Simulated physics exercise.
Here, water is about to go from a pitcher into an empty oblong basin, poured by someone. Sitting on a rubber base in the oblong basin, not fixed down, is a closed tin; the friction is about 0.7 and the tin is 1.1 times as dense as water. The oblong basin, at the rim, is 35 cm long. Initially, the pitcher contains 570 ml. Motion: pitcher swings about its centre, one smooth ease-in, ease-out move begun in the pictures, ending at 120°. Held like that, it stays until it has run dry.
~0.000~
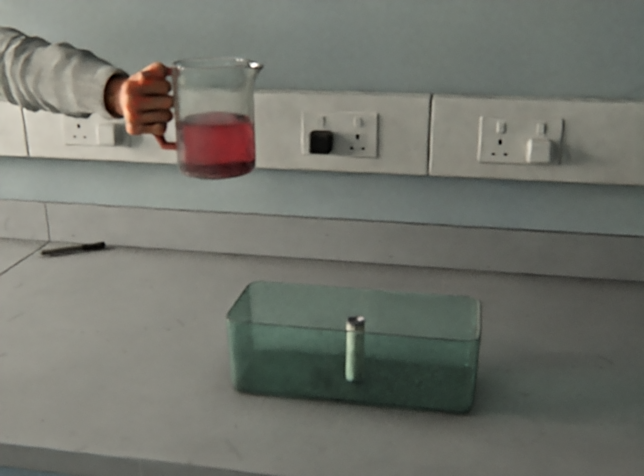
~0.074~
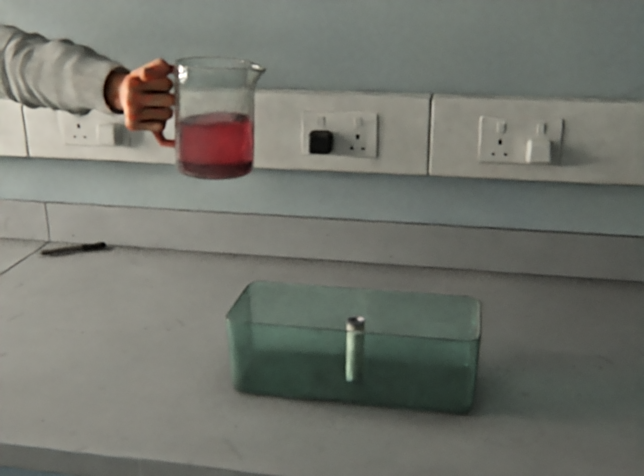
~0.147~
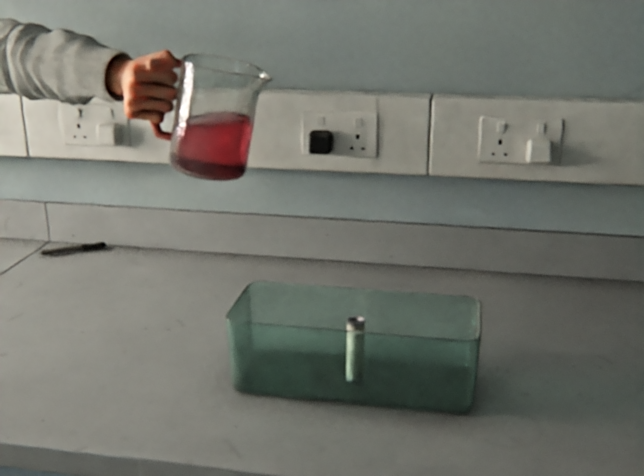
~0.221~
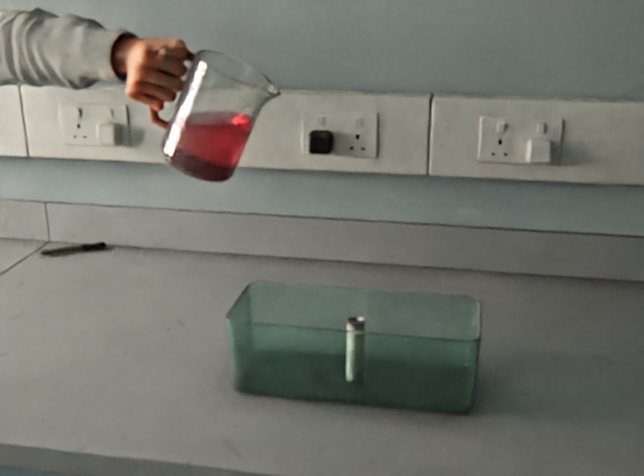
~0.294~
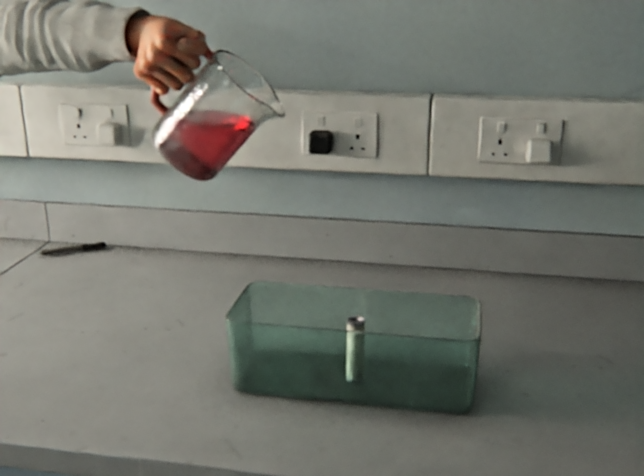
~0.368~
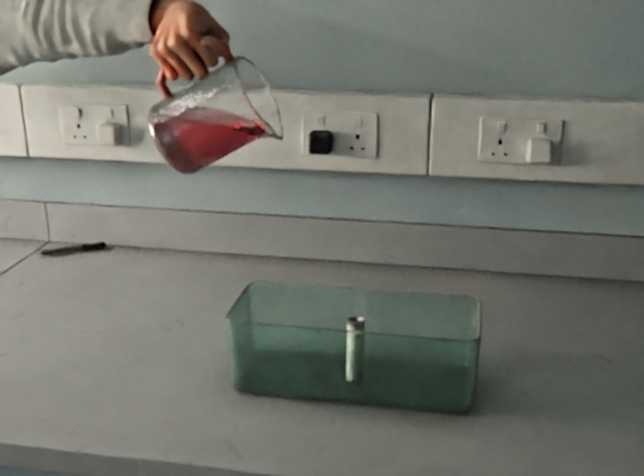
At a gray counter below wall sockets, a hand held a glass pitcher of red liquid upright, then steadily tilted it far to the right above a green oblong basin with a small tin standing inside.
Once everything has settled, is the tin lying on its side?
Yes.
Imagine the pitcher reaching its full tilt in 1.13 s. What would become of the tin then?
In that case the tin overturns.
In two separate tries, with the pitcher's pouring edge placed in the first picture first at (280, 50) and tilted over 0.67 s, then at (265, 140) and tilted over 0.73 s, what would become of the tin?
Run one: It tumbles. Run two: It does not tip.
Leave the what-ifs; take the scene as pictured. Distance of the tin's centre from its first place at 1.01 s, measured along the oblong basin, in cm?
Around 6 cm.
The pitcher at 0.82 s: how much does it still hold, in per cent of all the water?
I reckon near 8 per cent still sits there.
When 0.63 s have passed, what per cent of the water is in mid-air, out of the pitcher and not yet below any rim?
I'd put it at about 44 percent.
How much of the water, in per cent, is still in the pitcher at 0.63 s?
Still held: Roughly 54 % of the total.
After 0.63 s the tilt is 114° and 54 per cent is still to pour; the tin stands where it began.
After 0.82 s the tilt is 120° and 8 per cent is still to pour; the tin stands 1 cm from where it began.
After 1.01 s the tilt is 120° and 0 per cent is still to pour; the tin leans 30°.
After 1.23 s the tilt is 120° and 0 per cent is still to pour; the tin lies on its side.
In the end the tin lies on its side.
